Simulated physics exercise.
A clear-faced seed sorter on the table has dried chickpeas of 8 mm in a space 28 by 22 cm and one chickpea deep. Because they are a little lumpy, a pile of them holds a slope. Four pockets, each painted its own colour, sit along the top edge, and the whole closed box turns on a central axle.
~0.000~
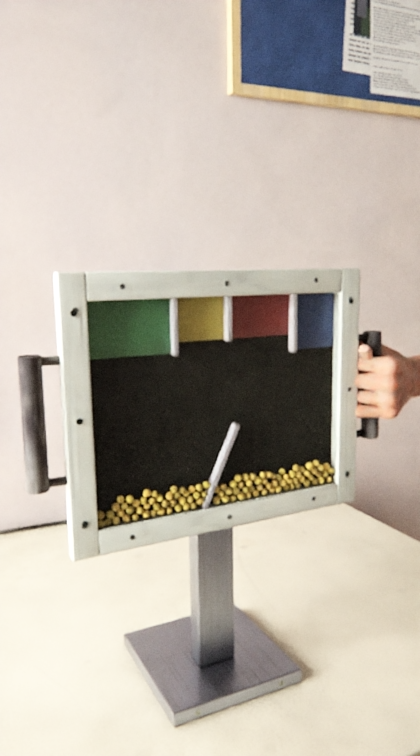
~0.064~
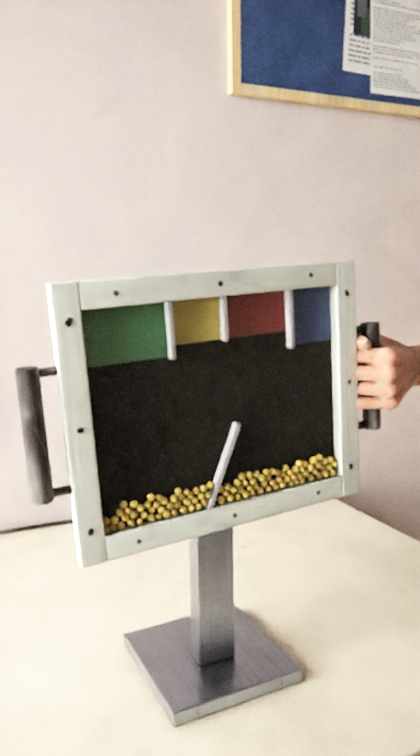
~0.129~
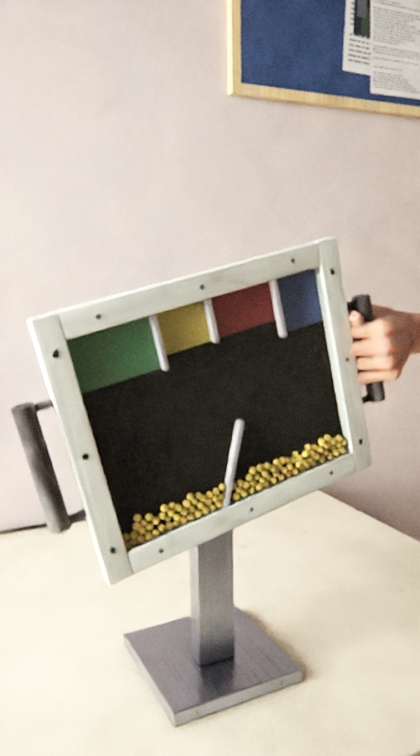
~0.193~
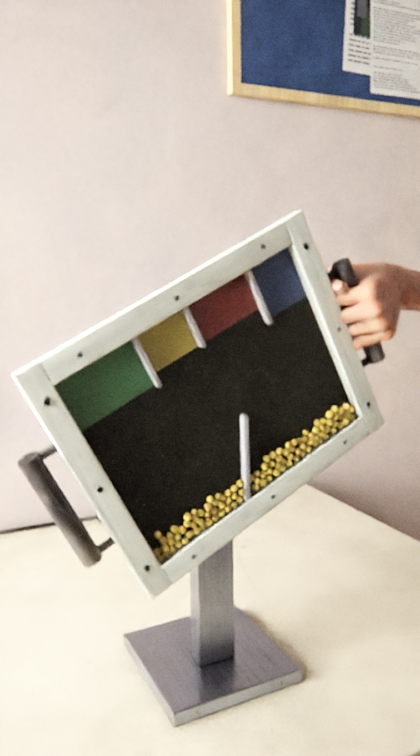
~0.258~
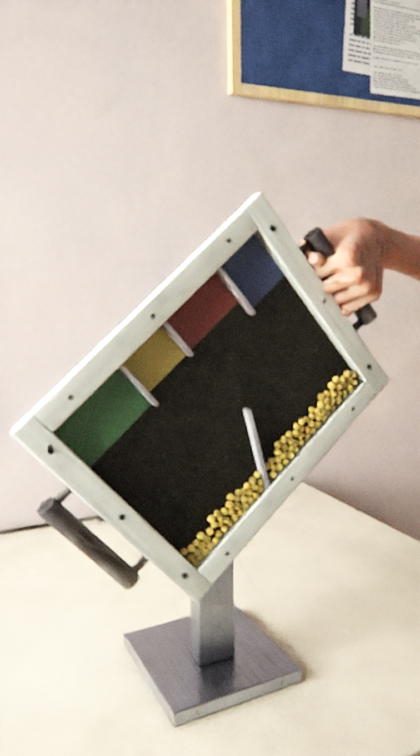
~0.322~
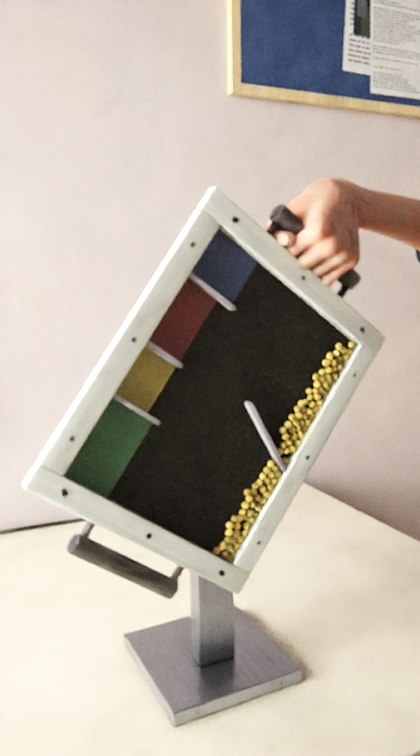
A framed black panel with yellow balls along its bottom edge was turned anticlockwise on its stand by a hand gripping the right handle, until it leaned steeply, the balls still lining that edge.
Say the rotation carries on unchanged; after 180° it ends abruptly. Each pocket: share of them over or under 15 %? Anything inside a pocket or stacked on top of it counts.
My prediction: Yellow falls short, green clears the bar, red clears the bar, blue falls short.
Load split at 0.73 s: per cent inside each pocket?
Yellow pocket: 0; green pocket: 10; red pocket: 0; blue pocket: 0.
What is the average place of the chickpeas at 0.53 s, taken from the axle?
About 9 cm right and 1 cm below.
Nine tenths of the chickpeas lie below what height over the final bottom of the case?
About 4 cm.
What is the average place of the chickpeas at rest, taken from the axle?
Offset from axle: Approx. 2 cm right, 9 cm below.
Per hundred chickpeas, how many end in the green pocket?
I'd say close to 45 per cent of the load.
By 0.53 s it has turned 98°, the chickpeas' middle is 9 cm right of and 1 cm below the axle; inside pockets, nothing yet.
By 0.98 s it has turned 180°, the chickpeas' middle is 2 cm right of and 8 cm below the axle; inside pockets, green 40 %, red 35 %.
All still by 1.7 s, yellow 0 %, green 45 %, red 55 %, blue 5 %.
